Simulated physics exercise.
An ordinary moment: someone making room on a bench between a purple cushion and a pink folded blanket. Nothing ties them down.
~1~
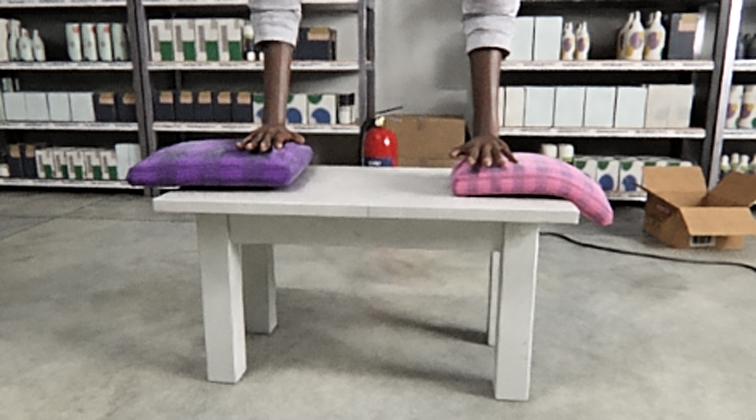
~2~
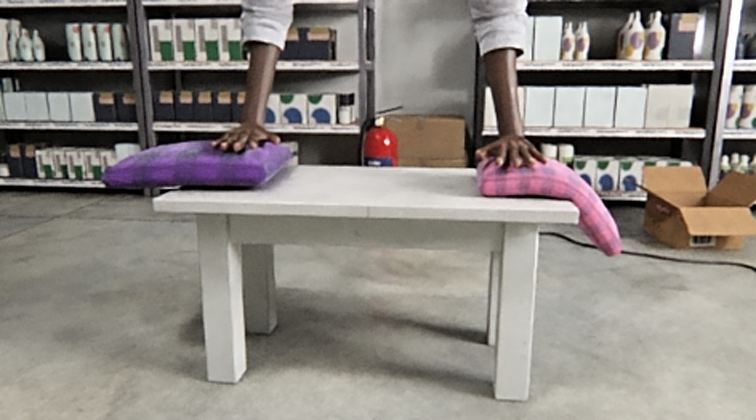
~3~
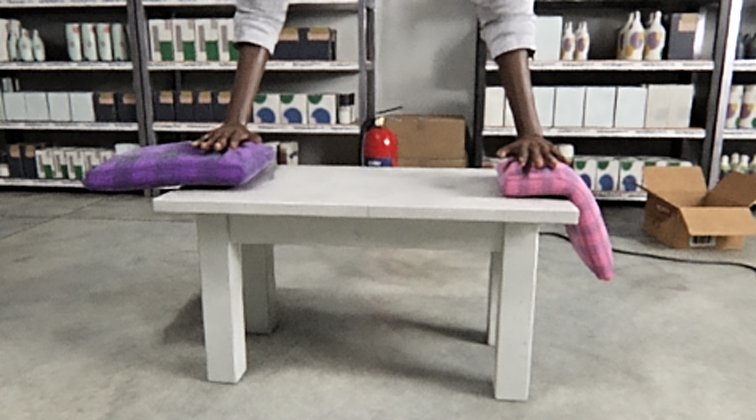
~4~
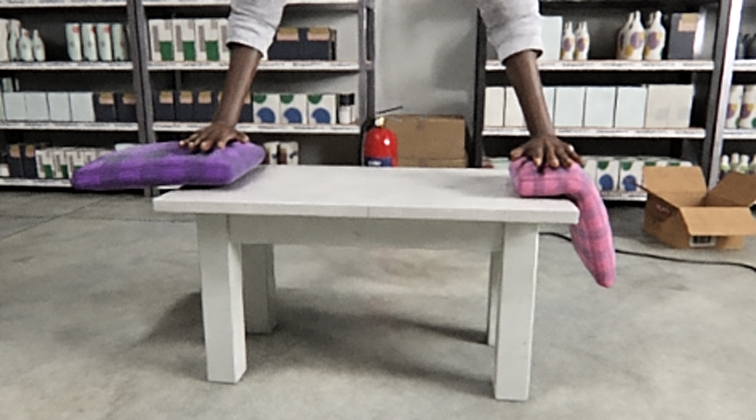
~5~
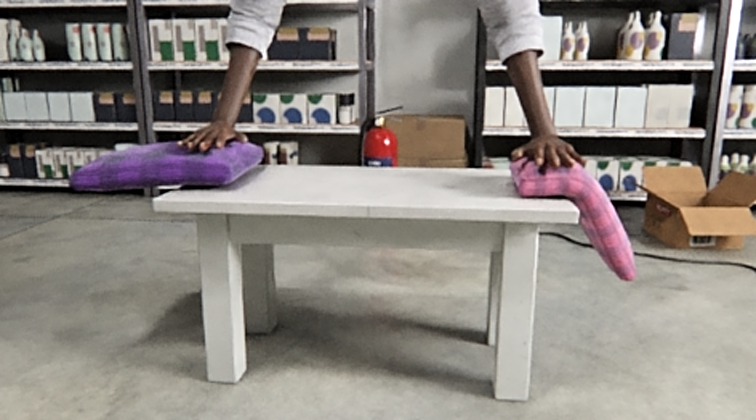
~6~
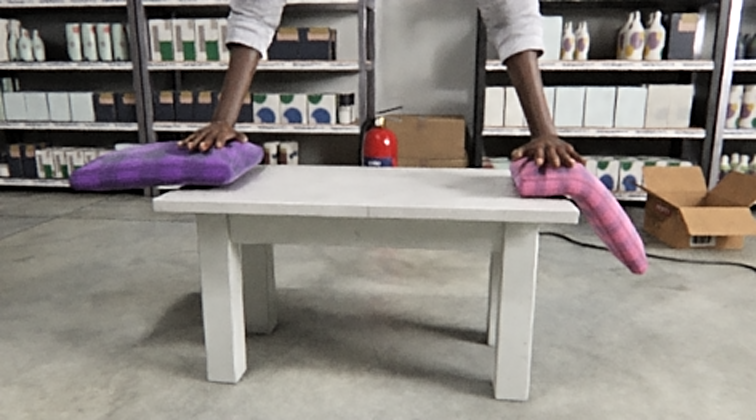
Two hands slide a purple cushion left and a pink folded blanket right along a bench.
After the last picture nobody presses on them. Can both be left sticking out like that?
Outcome: The purple cushion slumps off the end; the pink folded blanket tips over and falls.
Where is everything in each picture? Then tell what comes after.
Cushion tip (146, 172); folded blanket tip (602, 211), in the first picture.
Cushion tip (123, 174); folded blanket tip (608, 243), in the second picture.
Cushion tip (105, 176); folded blanket tip (599, 267), in the third picture.
Cushion tip (93, 176); folded blanket tip (600, 273), in the fourth picture.
Cushion tip (92, 176); folded blanket tip (621, 267), in the fifth picture.
Cushion tip (91, 176), well over half past the edge; folded blanket tip (633, 260), well over half past the edge, in the sixth picture.
Then, 0.34 s past the final frame, cushion falling near (171, 219); folded blanket falling near (589, 273).
Then, 0.64 s past the final frame, cushion falling near (105, 273); folded blanket on the floor near (635, 366).
When it is over, cushion on the floor near (80, 318); folded blanket on the floor near (642, 366). The purple cushion tips over and falls and the pink folded blanket goes down.
